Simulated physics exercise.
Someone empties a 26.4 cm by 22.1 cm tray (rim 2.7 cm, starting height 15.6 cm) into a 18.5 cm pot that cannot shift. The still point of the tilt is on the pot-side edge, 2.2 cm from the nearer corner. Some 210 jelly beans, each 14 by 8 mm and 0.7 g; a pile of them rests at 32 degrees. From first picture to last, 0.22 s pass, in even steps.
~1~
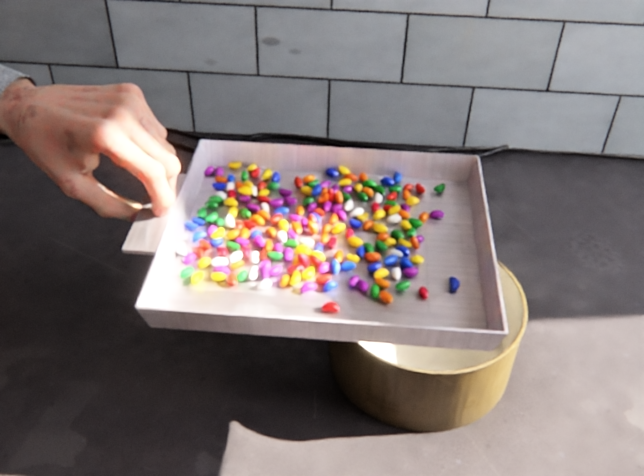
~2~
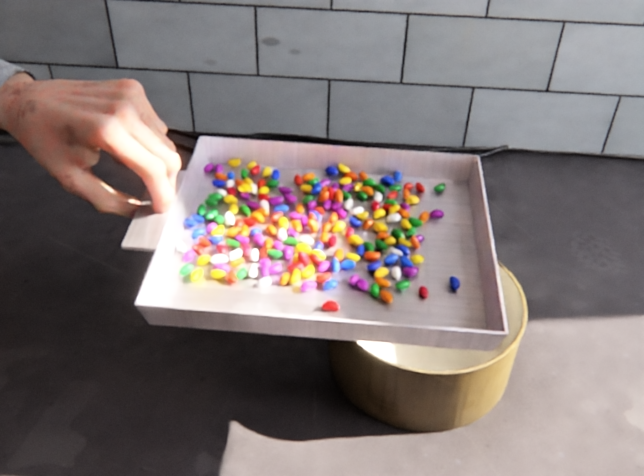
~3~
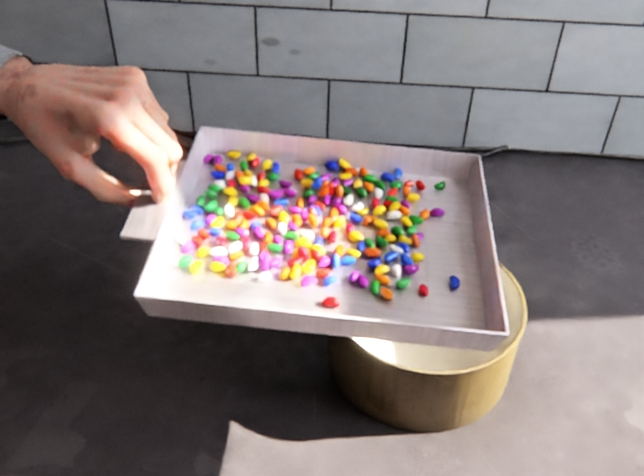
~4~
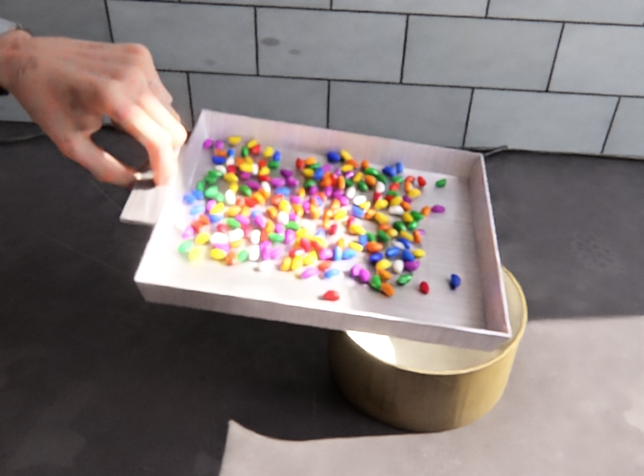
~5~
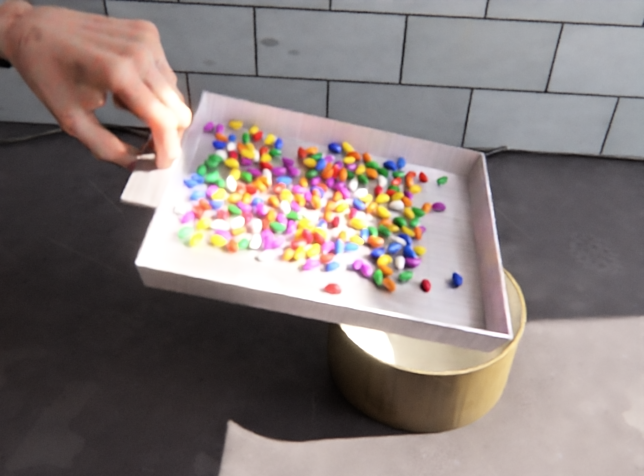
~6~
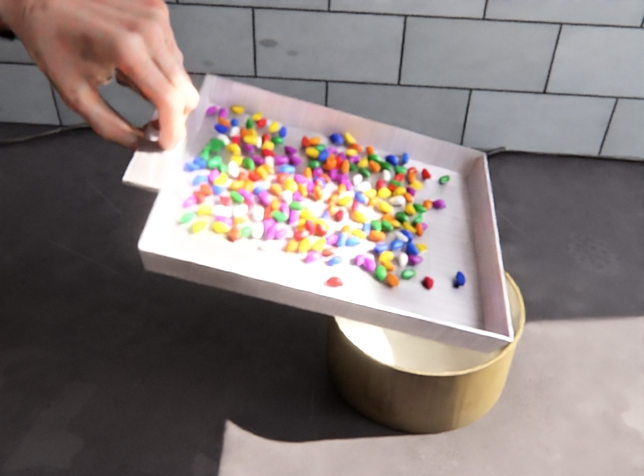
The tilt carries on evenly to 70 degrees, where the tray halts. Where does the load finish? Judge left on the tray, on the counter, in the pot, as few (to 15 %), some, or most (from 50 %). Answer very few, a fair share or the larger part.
Tray the larger part, counter a fair share, pot very few.
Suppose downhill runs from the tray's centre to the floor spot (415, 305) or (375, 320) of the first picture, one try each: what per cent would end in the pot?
About 0 and 0 per cent.
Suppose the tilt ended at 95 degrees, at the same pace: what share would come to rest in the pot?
It would be near 0 per cent.
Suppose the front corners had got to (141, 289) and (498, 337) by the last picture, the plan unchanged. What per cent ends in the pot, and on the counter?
Pot 0, counter 40.
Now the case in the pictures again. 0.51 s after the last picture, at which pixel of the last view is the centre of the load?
At about (498, 245).
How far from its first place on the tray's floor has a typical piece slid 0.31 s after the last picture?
Some 6 cm.
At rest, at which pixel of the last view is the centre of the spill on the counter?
At about (590, 455).
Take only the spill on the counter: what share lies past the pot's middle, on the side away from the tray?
Some 100 per cent.
Then, 0.31 s after the last picture, tilt 42 degrees; the tray holds 100 %, the pot 0 %.
Then, 0.51 s after the last picture, tilt 60 degrees; the tray holds 100 %, the pot 0 %.
Then, 0.83 s after the last picture, tilt 70 degrees; the tray holds 65 %, the pot 0 %.
In the end, tray 60 %, counter 40 %, pot 0 %.
